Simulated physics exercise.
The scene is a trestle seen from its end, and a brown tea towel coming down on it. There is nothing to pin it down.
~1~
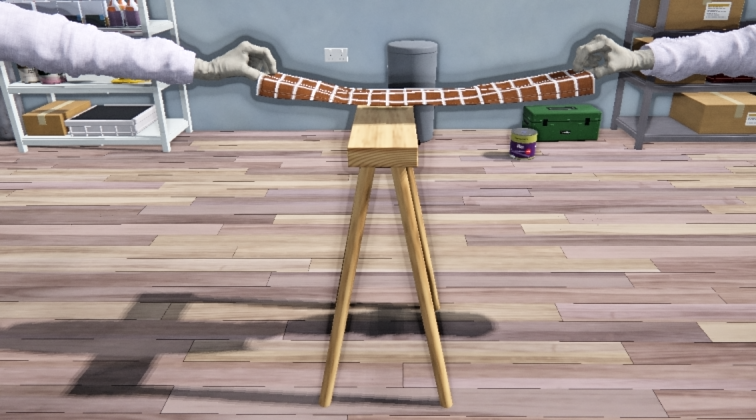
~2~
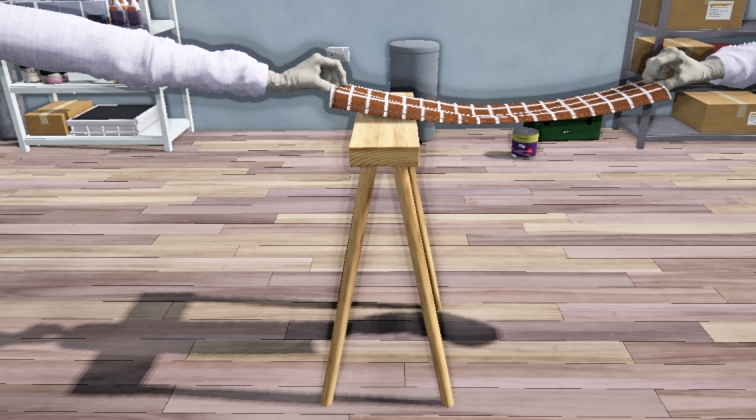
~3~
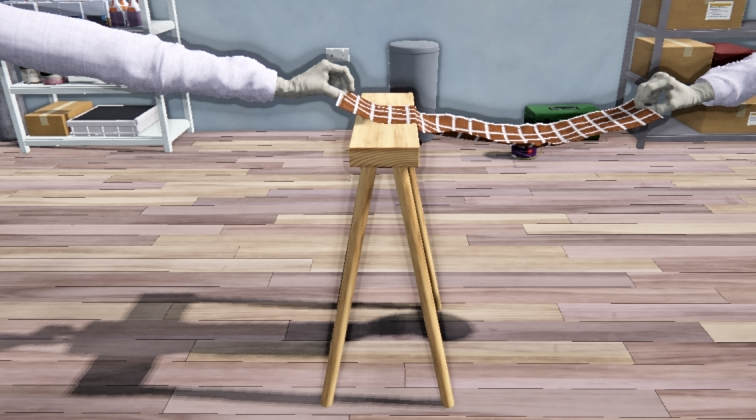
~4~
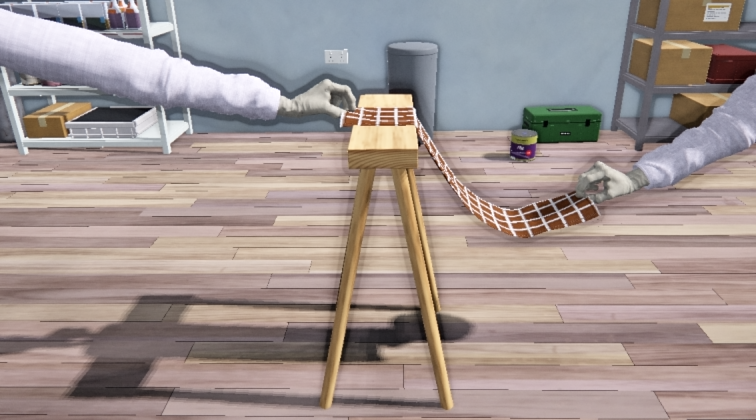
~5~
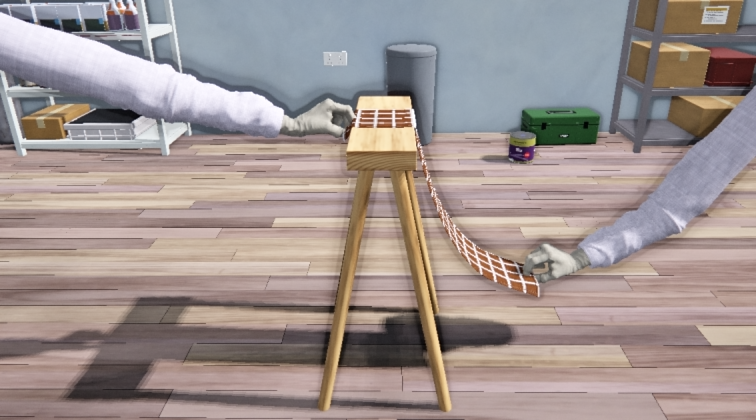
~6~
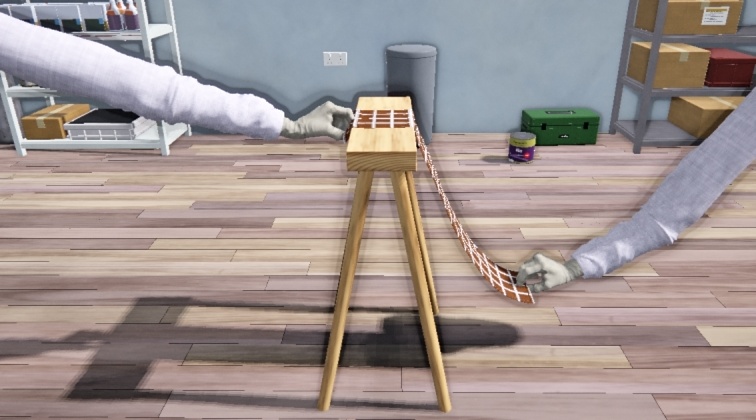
To begin with, two gloved hands stretch a brown cloth with a white grid pattern above a wooden trestle seen from its end. The hands shift it to the right and lower it onto the top, then the right hand draws its end downward, leaving most of the cloth on the right side.
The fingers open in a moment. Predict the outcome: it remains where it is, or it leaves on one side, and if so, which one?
Most likely it is going to come off on the right.
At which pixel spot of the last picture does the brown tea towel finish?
When everything stops, it lies at (439, 354) in the last picture.
Then, 0.40 s after the last picture, tea towel clear of the top and falling near (440, 285).
Then, 0.64 s after the last picture, tea towel in a heap on the floor near (439, 352).
At rest, tea towel in a heap on the floor near (439, 354). The brown tea towel goes down on the right side.
